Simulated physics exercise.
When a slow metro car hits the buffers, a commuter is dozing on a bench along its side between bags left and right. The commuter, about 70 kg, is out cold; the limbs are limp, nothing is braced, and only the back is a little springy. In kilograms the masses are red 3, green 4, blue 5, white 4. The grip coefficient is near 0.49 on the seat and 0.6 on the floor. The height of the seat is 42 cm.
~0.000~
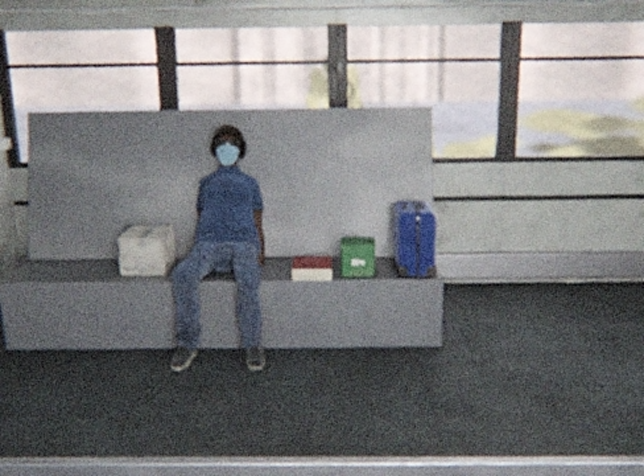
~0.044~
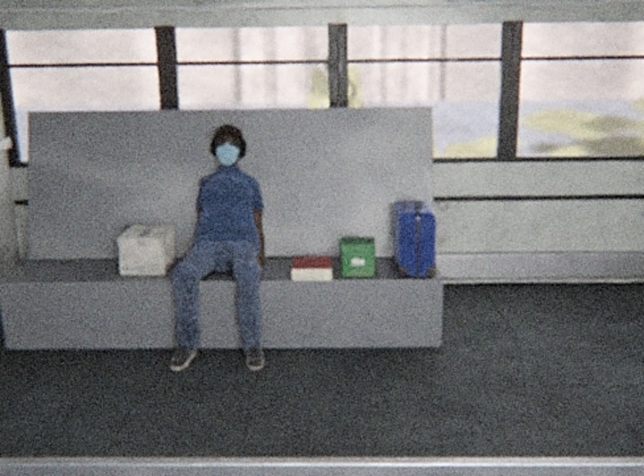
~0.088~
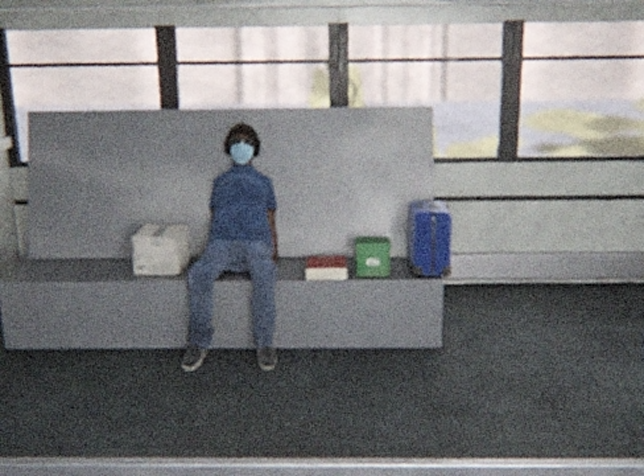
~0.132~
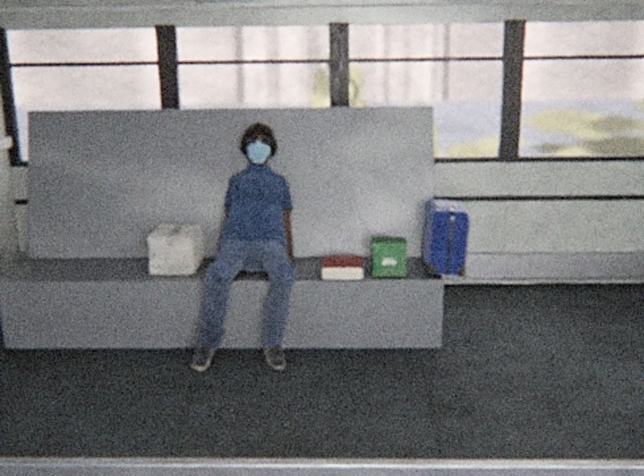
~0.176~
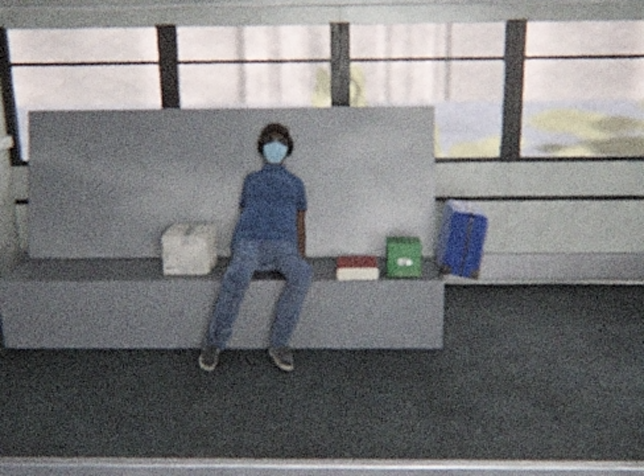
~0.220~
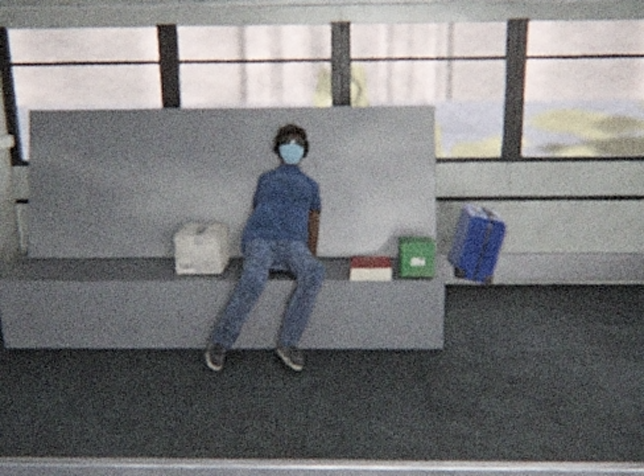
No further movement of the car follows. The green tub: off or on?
Off.
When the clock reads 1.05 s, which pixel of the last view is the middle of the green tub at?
Position, last picture: Approx. (495, 325).
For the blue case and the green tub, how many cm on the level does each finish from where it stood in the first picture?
For the blue case it is 110, for the green tub it is 80.
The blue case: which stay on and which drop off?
Blue case falls off.
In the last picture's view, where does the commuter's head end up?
It ends up at about (428, 249).
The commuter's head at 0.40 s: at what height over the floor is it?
About 100 cm up.
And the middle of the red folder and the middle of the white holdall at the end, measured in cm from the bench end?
Result: Red folder = 20 cm short, white holdall = 120 cm short.
After 0.40 s the green tub is 7 cm past the bench end, tilted 15°, near (455, 259) in the last picture's view; the red folder 21 cm short of the bench end, tilted 0°.
After 0.65 s the green tub is 32 cm past the bench end, tilted 90°, near (495, 325) in the last picture's view; the red folder 15 cm short of the bench end, tilted 0°.
After 1.05 s the green tub is 32 cm past the bench end, tilted 90°, near (495, 325) in the last picture's view; the red folder 15 cm short of the bench end, tilted 0°.
Final state at 2.7 s, red folder stays on; green tub drops off; blue case drops off; white holdall stays on; commuter's hips keep to the seat.
